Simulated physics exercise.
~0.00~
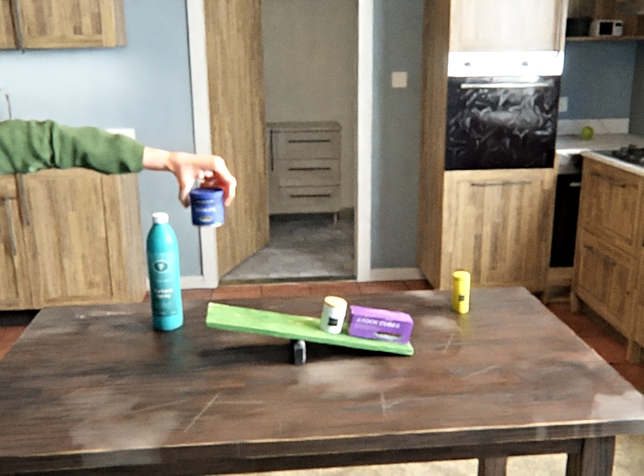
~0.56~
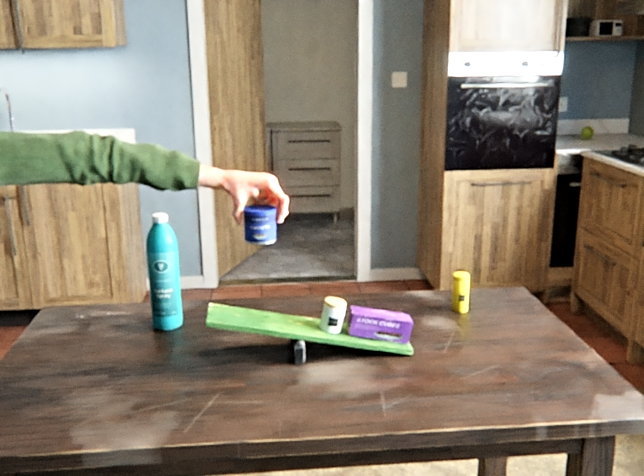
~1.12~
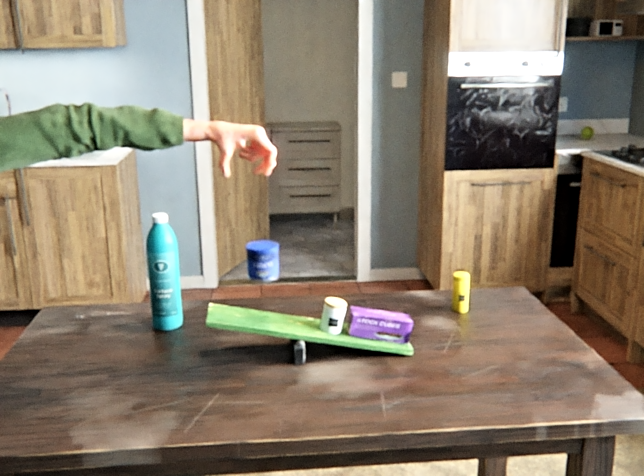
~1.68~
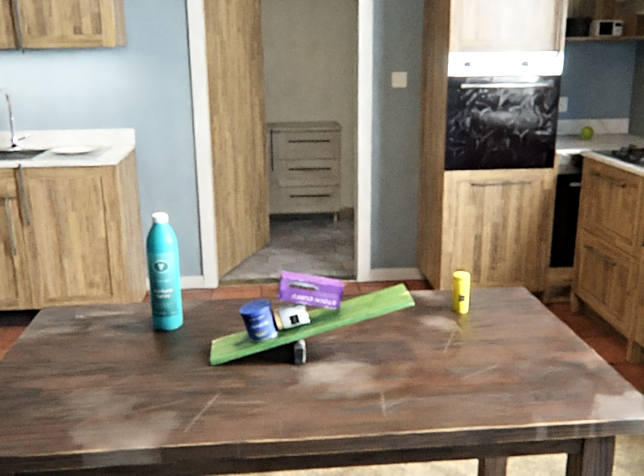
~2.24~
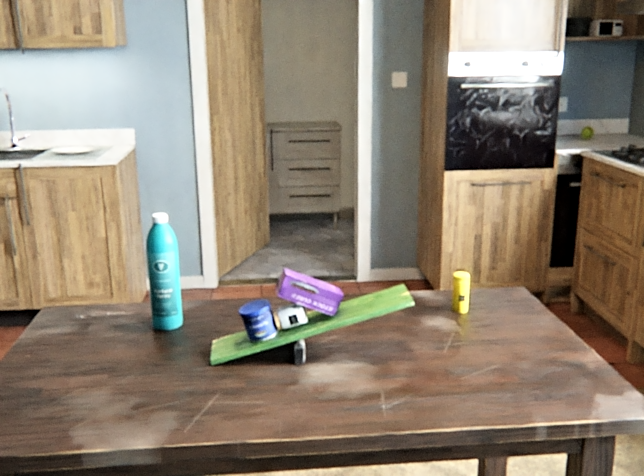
In a kitchen, a hand moved a blue tin over the raised left end of a green plank and dropped it; the plank tipped the other way, and the white shaker and purple packet toppled leftward, ending up heaped beside the tin.
